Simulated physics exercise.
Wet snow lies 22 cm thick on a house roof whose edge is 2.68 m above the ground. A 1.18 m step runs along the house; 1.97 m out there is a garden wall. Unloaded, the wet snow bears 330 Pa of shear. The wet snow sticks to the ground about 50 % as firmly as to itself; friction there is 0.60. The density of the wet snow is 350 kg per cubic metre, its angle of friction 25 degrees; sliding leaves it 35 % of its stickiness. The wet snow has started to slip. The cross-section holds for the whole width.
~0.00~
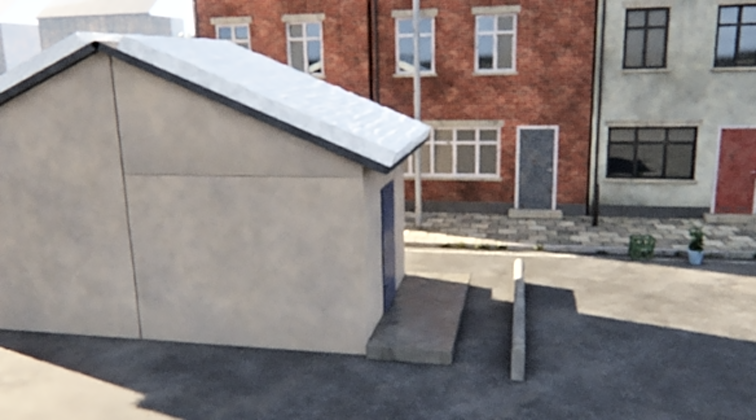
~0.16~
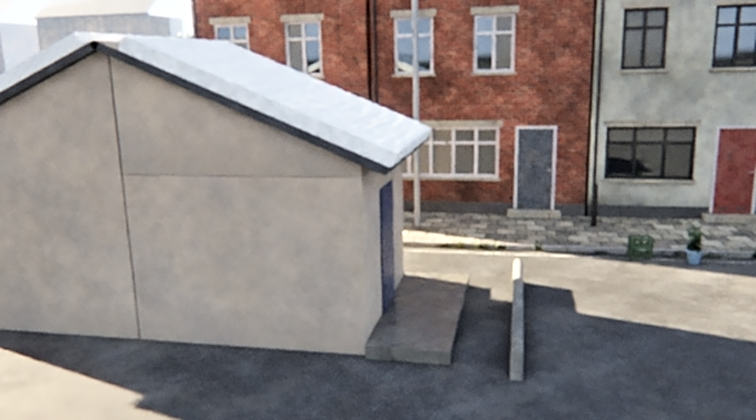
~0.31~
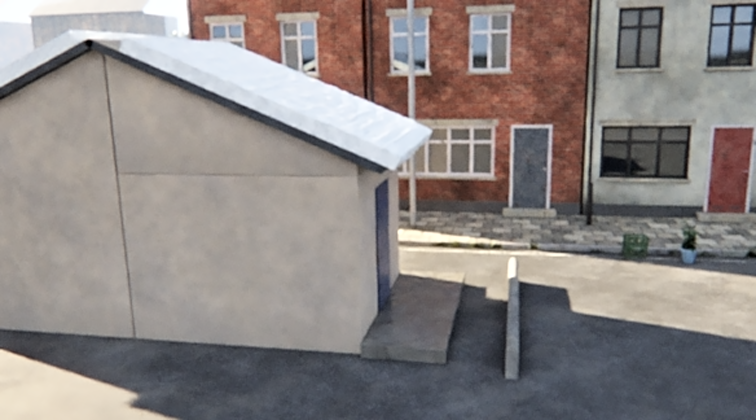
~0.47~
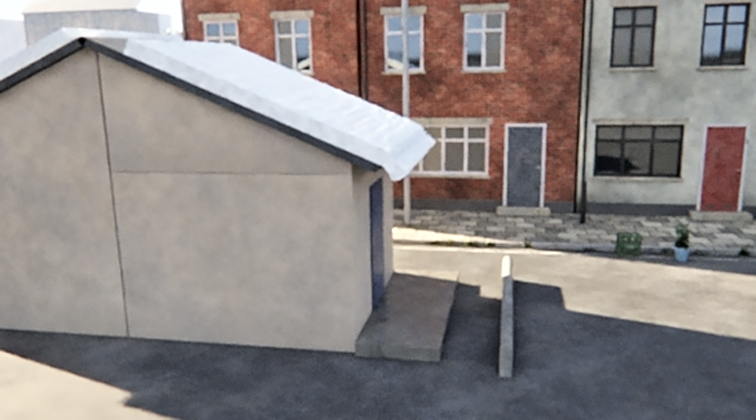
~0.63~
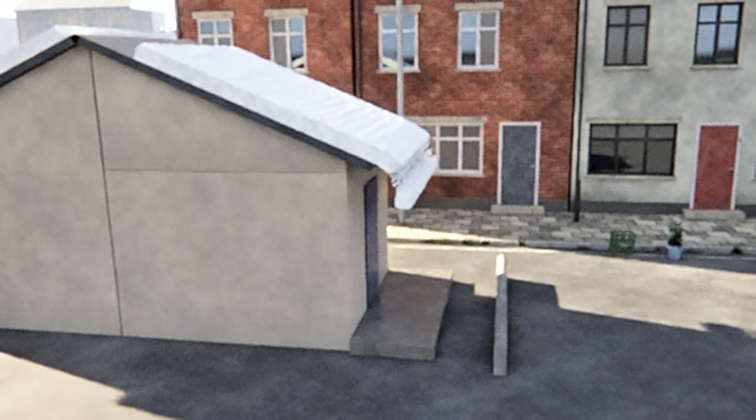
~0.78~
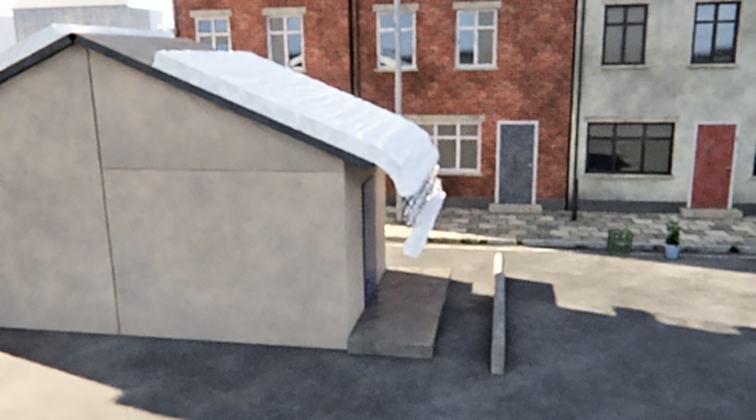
At first, a thick white layer of snow covers the sloping roof of a small grey building, with brick and pale houses behind it. The layer slides slowly down the slope to the right, then pushes out past the eaves, bending downward and cracking as its edge droops above the step.
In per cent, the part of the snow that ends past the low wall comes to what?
The part of the snow that ends past the low wall is near 63 %.
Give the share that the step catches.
Near 3 %.
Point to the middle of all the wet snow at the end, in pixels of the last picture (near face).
At about (581, 360).
After 1.18 s, 68 % is still on the roof and 0 % is past the low wall.
After 1.65 s, 24 % is still on the roof and 6 % is past the low wall.
After 2.13 s, none is still on the roof and 63 % is past the low wall.
After 2.60 s, none is still on the roof and 63 % is past the low wall.
After 3.30 s, none is still on the roof and 63 % is past the low wall.
